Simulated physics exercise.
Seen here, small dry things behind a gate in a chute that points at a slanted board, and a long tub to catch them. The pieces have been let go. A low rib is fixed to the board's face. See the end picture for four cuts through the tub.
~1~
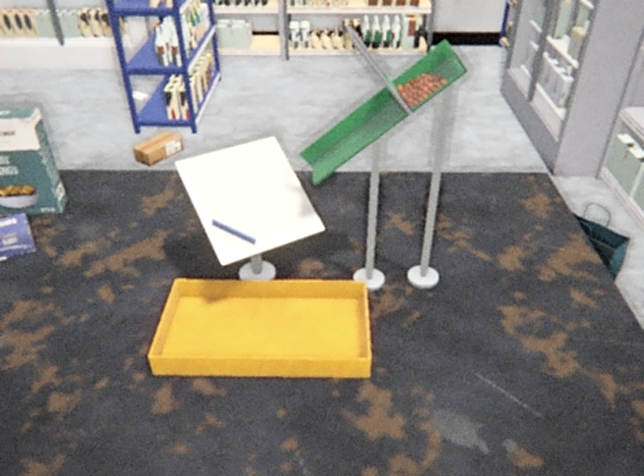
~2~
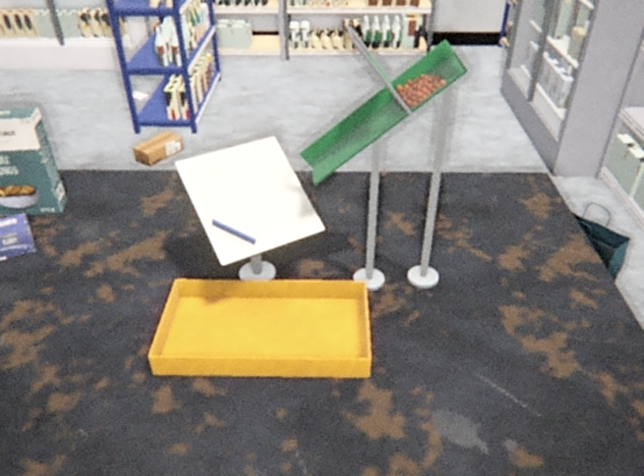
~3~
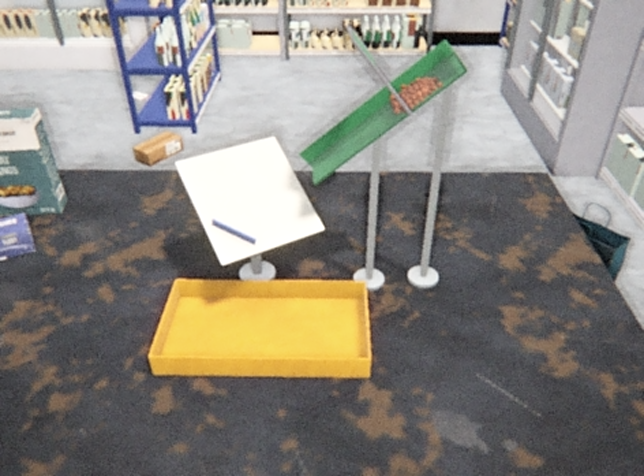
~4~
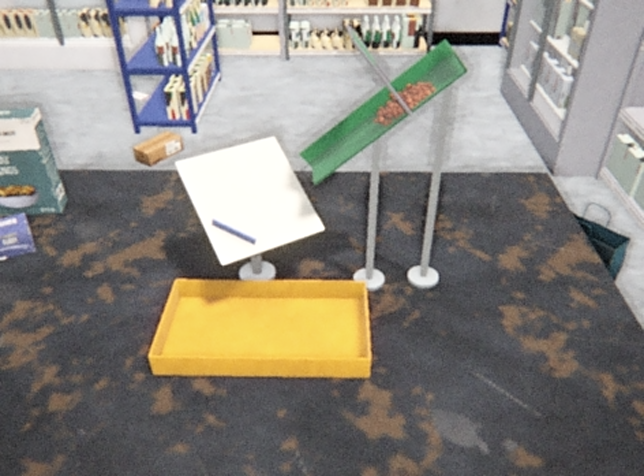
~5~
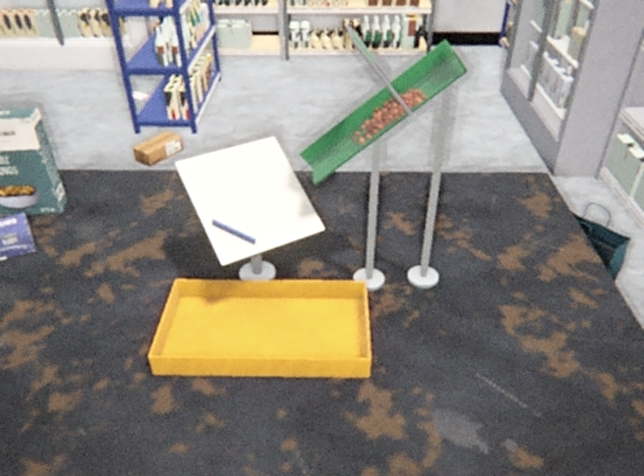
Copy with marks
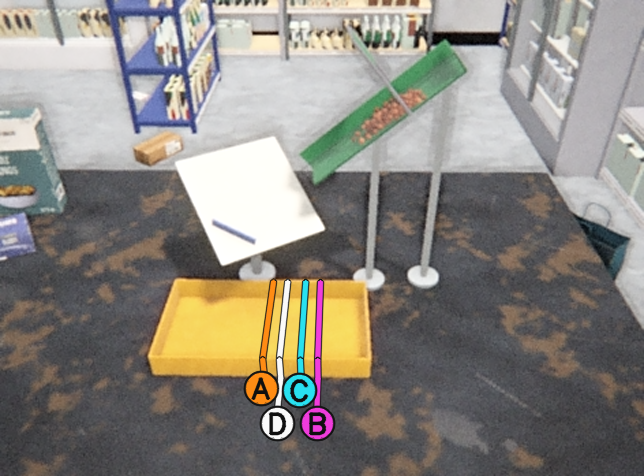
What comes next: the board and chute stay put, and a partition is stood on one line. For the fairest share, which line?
The answer is line D.
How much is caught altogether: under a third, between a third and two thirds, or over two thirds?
Over two thirds.
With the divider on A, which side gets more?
More lands on the right.
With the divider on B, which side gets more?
The left side.
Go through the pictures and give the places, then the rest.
The first frame shows load behind the gate at (419, 88), clay pellets; lip of the chute at (314, 176), sloping fairly steeply.
The second frame shows middle of the board at (250, 196), tilted fairly steeply; middle of its low edge at (276, 246); of its high edge at (227, 149).
The third frame shows front corners of the tub at (149, 356) and (370, 359), empty; front of the load at (393, 101).
The fourth frame shows middle of the load at (407, 102); its front at (376, 121), about a quarter of the way to the lip; rib from (212, 219) to (257, 240).
The fifth frame shows middle of the load at (390, 114); its front at (354, 140), about half of the way to the lip.
On the marked copy, line A crosses the front rim at (262, 358); line B crosses the front rim at (317, 358); line C crosses the front rim at (300, 358); line D crosses the front rim at (279, 358).
For line A, of what is caught, a small part on the left of the divider, most on the right.
For line B, of what is caught, nearly all on the left of the divider, a stray few on the right.
For line C, of what is caught, most on the left of the divider, a small part on the right.
For line D, of what is caught, about half on the left of the divider, about half on the right.
